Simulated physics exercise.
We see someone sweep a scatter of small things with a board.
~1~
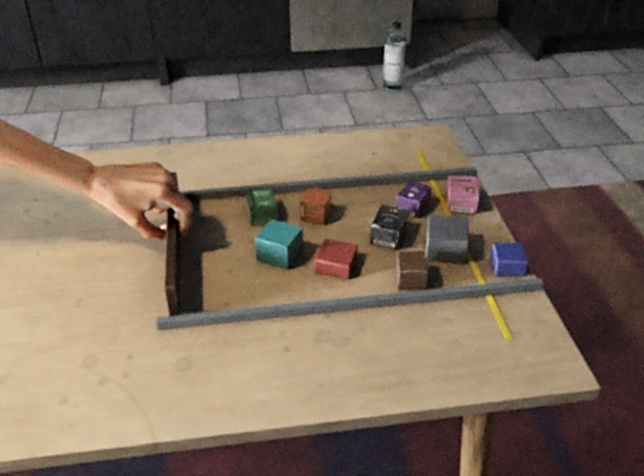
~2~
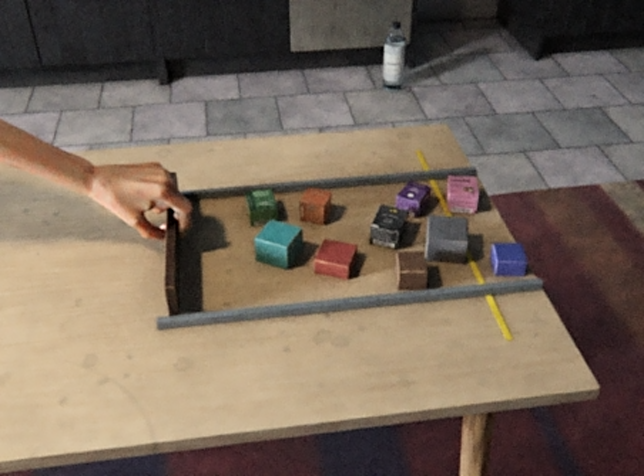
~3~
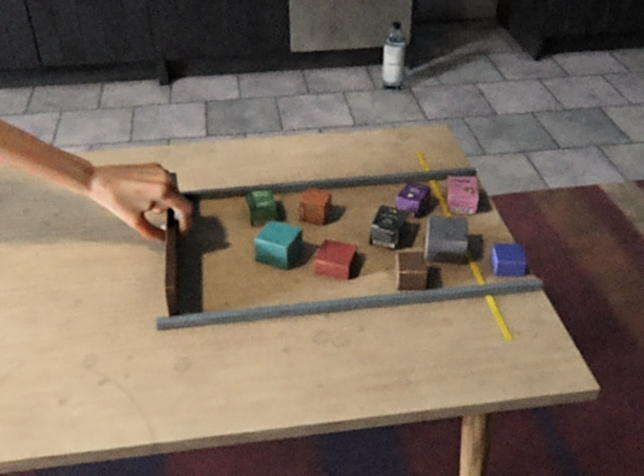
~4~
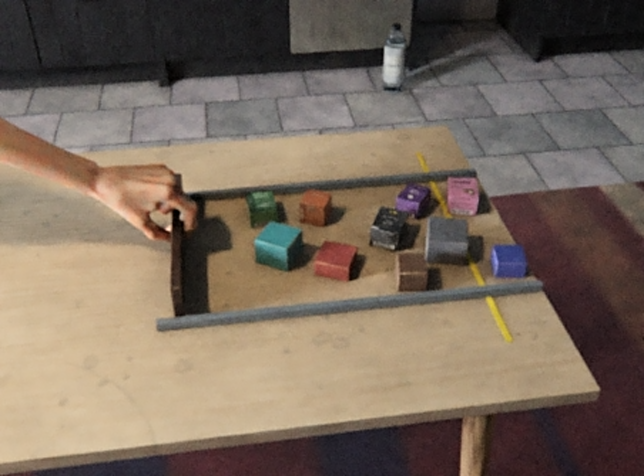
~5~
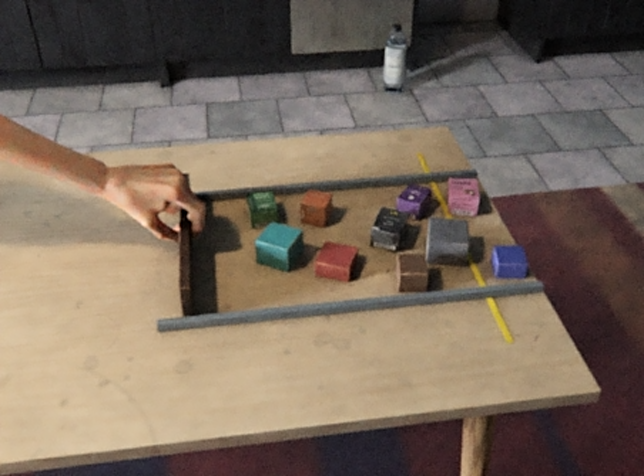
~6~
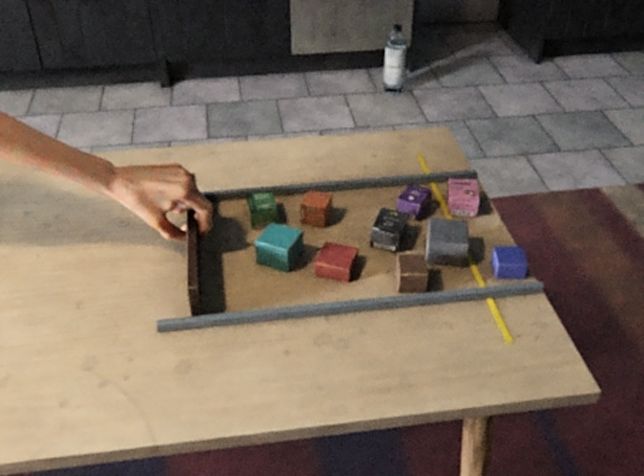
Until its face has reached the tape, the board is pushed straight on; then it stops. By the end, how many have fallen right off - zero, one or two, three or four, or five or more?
All but three or four remain.
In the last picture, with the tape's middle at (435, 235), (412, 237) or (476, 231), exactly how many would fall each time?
Respectively, 1, 0 and 6.
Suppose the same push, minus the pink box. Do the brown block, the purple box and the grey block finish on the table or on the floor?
In that case the brown block stays where it is, the purple box goes off the edge, the grey block goes off the edge.
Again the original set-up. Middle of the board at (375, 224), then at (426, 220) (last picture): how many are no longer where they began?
The first number is 8, the next one 10.
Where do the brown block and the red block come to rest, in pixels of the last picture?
I'd put one close to (498, 273) and the other close to (491, 252).
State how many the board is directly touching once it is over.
The count in contact is 4.
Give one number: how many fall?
Total count: 3.
Early on, none off yet; blue block at rest near (509, 263); pink box at rest near (463, 197); grey block at rest near (447, 242).
A while later, none off yet; blue block moving near (515, 265); pink box travelled about its own width near (497, 191); grey block travelled about its own width near (486, 240).
Finally, the number that fall off is three or four; lost, purple box, grey block and pink box.
